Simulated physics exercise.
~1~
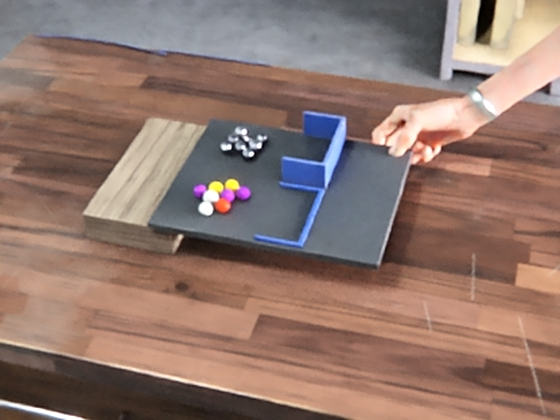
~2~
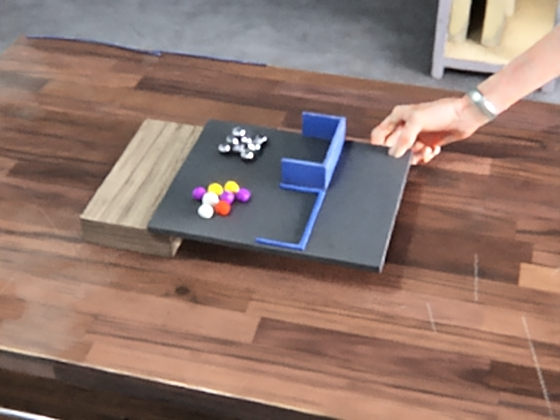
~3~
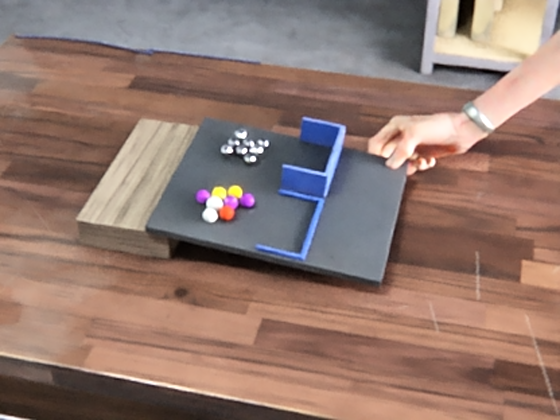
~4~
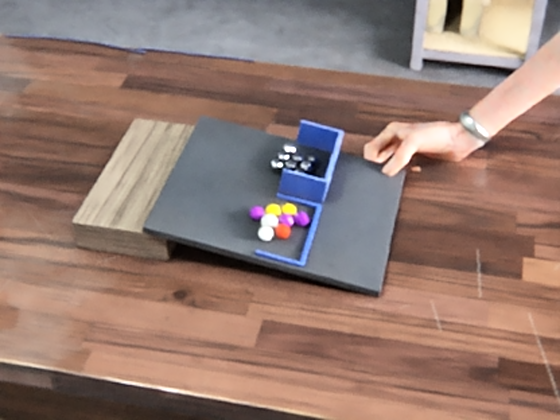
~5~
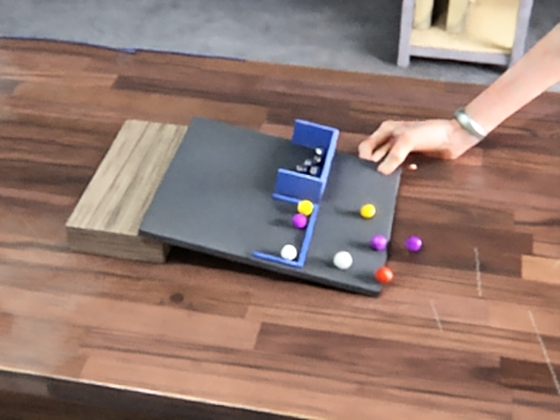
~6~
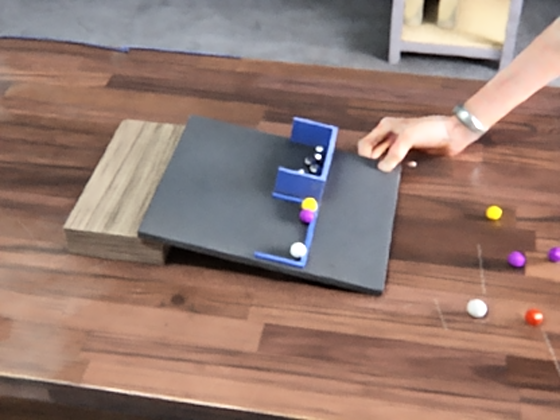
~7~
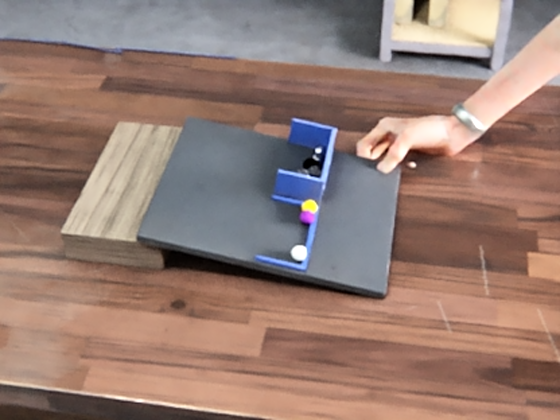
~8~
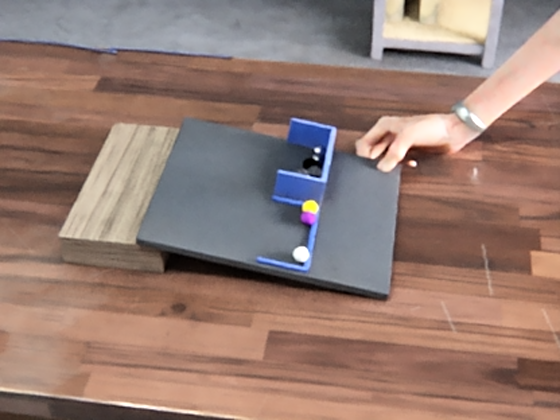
The footage shows a hand tilting a dark board propped on a wooden block, sending coloured balls and shiny dark balls sliding right toward blue barriers; most coloured ones spill over onto the table and roll away, while a few stay behind with the dark ones.
